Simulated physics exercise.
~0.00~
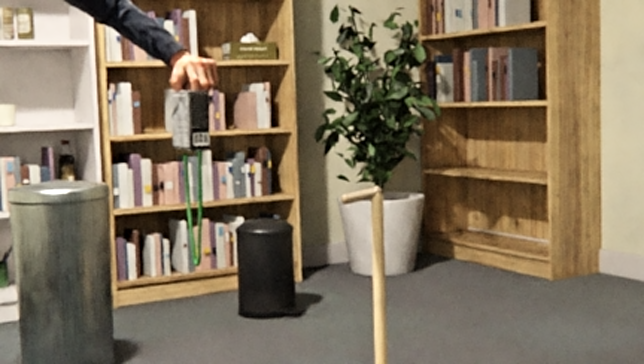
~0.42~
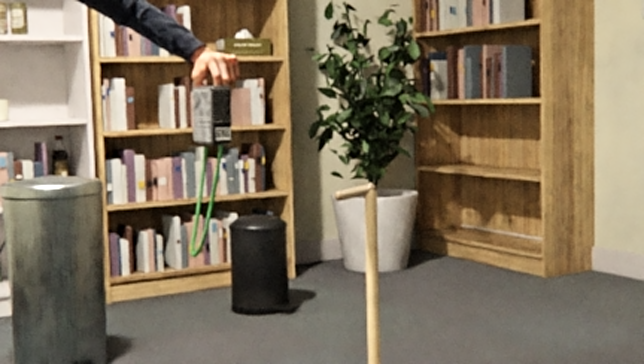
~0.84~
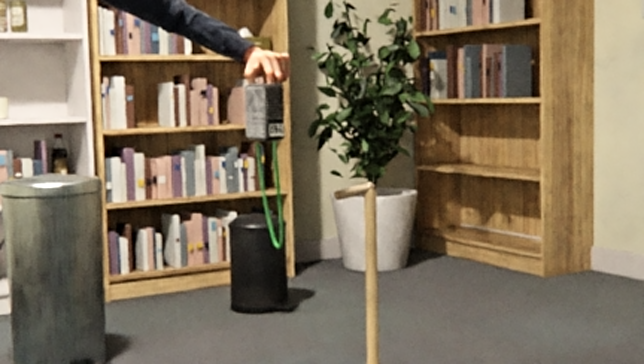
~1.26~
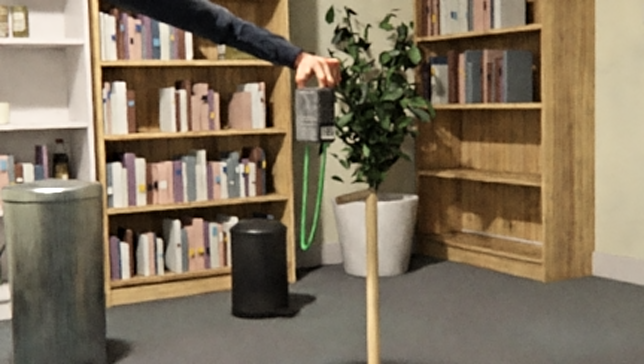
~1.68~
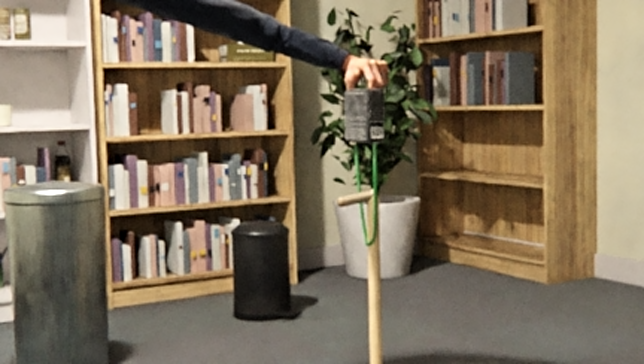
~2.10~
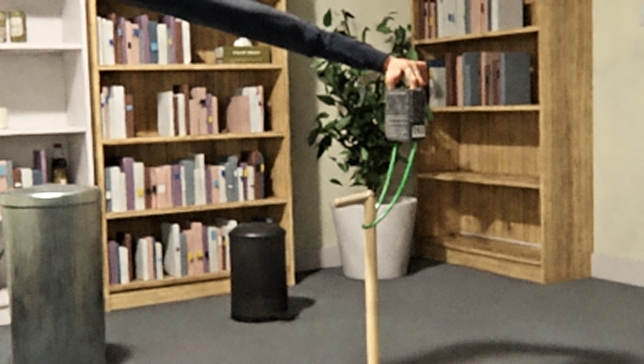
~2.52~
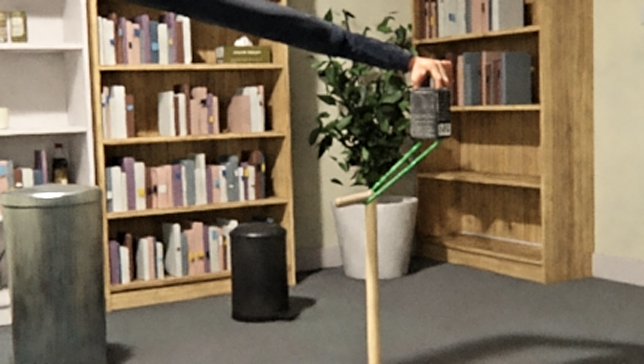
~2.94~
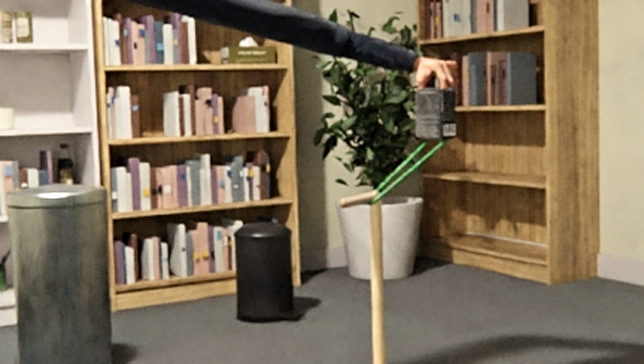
A black pouch with a green loop dangling beneath it was carried rightward by a hand over a wooden post, but the low-hanging loop caught on the hook and pulled tight, and the hand stopped just past the post.
